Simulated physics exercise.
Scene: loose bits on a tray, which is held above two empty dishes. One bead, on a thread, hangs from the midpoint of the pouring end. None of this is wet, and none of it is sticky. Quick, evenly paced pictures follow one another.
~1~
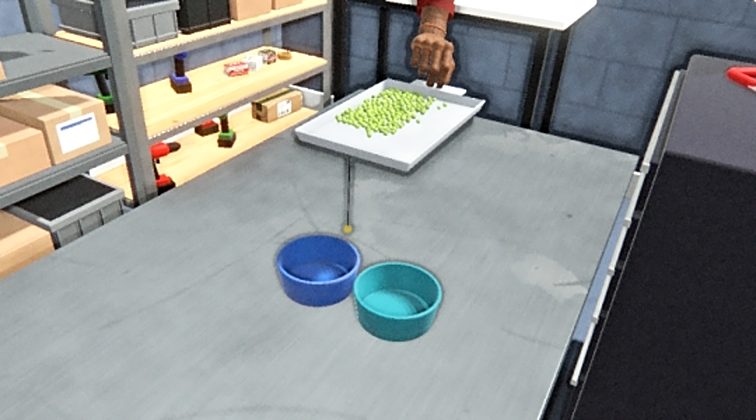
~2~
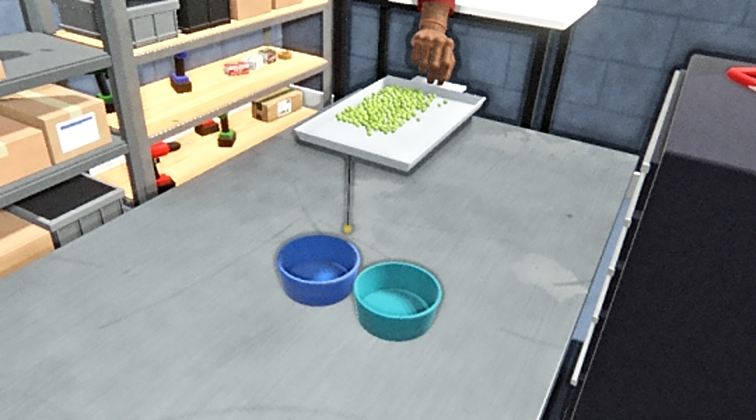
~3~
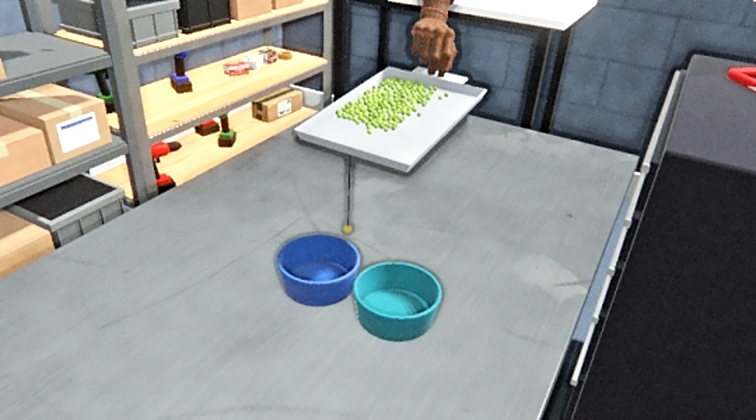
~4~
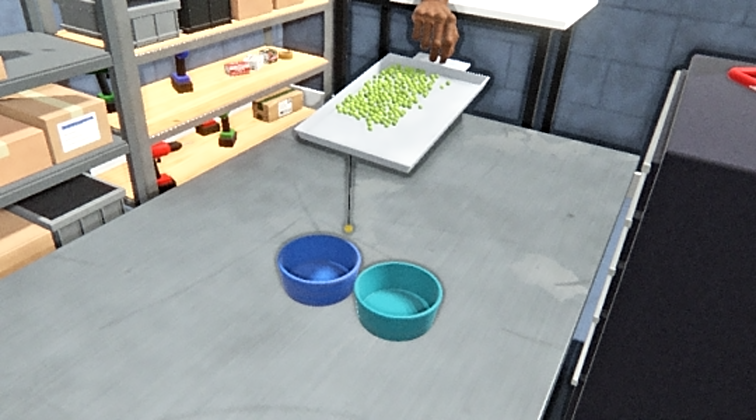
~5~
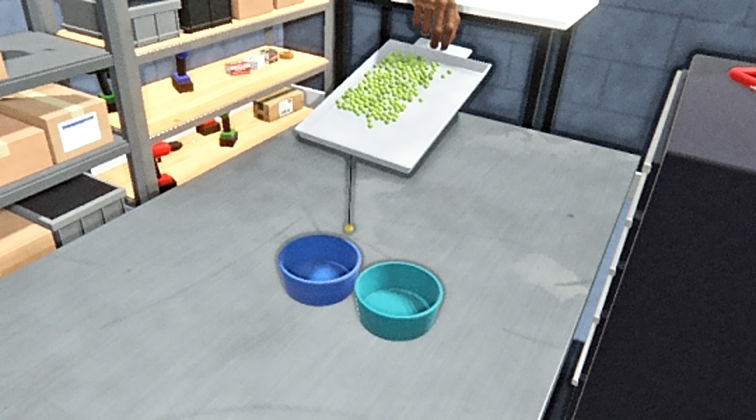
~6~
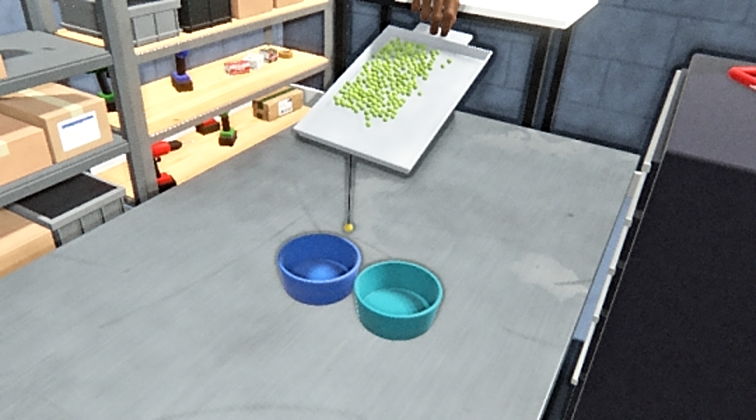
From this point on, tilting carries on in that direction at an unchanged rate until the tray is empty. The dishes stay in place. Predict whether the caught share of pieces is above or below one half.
The catch is going to exceed what is lost.
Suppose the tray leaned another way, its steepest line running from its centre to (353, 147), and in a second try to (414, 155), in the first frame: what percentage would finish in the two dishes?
In order: About 60, then 50 percent.
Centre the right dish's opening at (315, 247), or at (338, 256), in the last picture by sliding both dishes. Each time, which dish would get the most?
It comes out as the one to the right in the first try and the one to the right in the second.
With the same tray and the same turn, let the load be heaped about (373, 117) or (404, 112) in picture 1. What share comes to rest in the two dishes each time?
Around 80 in a hundred the first time, around 80 in a hundred the second.
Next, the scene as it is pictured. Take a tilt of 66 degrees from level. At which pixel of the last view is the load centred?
In the last view, the load is centred near (360, 173).
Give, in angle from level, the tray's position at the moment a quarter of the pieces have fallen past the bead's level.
Roughly 70 degrees from level.
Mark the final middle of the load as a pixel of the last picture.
(339, 288).
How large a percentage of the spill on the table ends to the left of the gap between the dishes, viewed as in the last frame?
Around 40 per cent, I reckon.
Soon, tray tipped steeply; about half on the tray; a small part in the right dish; a small part in the left dish; a stray few outside both; about a third in the air.
A while on, tray tipped past a quarter turn; about a third in the right dish; about a third in the left dish; about a quarter outside both; a small part in the air.
Towards the end, tray tipped past a quarter turn; about a third in the right dish; about half in the left dish; about a quarter outside both.
Finally, tray tipped past a quarter turn; about a third in the right dish; about half in the left dish; about a quarter outside both.
